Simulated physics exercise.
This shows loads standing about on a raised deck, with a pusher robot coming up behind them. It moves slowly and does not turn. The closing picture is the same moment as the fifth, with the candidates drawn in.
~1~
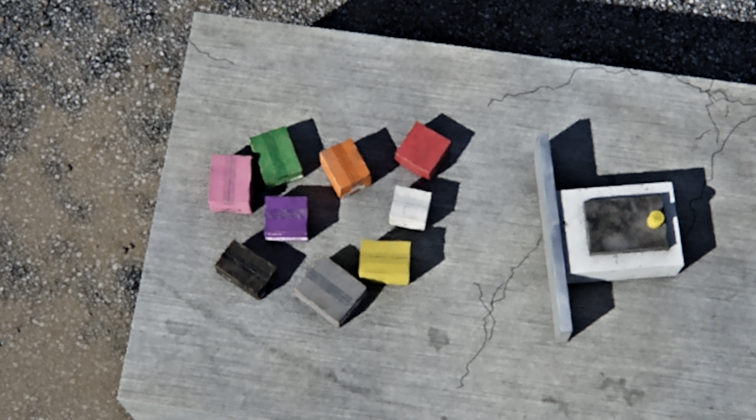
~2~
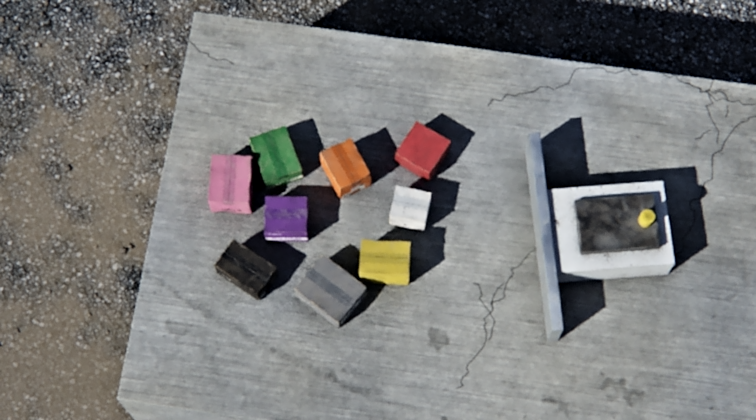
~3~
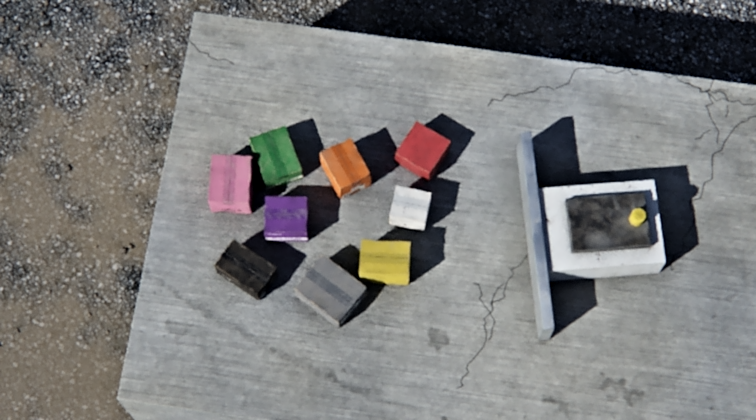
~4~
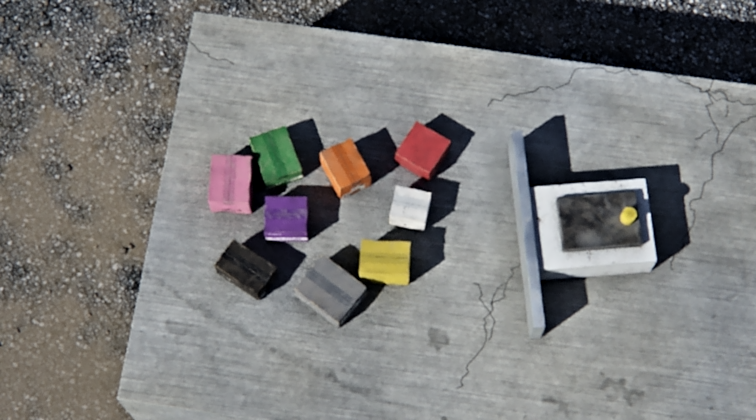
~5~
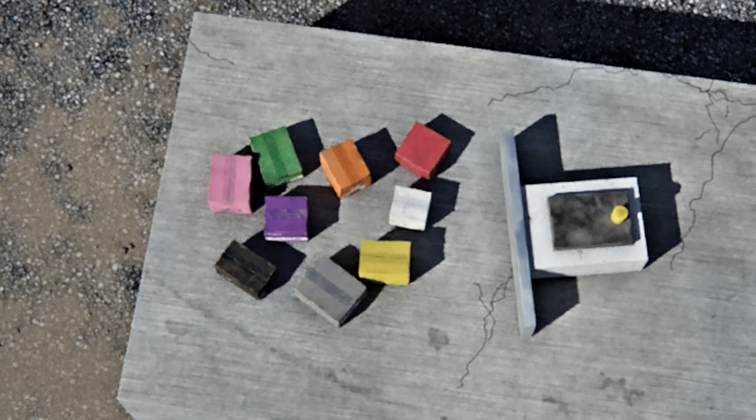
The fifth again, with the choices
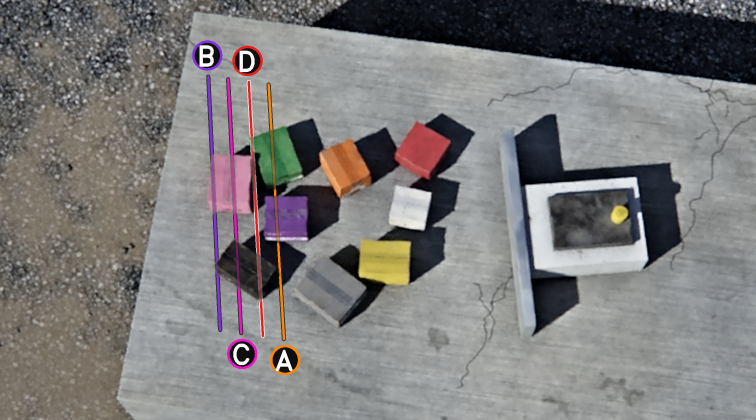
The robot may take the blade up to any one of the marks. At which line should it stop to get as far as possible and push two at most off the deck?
As far as mark C.
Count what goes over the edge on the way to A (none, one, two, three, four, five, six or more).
By then, none.
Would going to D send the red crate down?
By then, no.
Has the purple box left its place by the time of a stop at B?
By then, yes.
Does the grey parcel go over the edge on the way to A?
No.
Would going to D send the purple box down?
No.
On the marked copy, A at (276, 209); B at (214, 200); C at (234, 203); D at (255, 206).
With C. Early on, robot (482, 207); red crate (385, 160); white parcel (391, 211).
Further on, robot (380, 193); pink box (186, 193); green box (212, 150).
At the end, robot (300, 182); pink box over the edge; green box over the edge; two fallen.
As for the rest, A is within the limit but short; B drops three; D is within the limit but short.
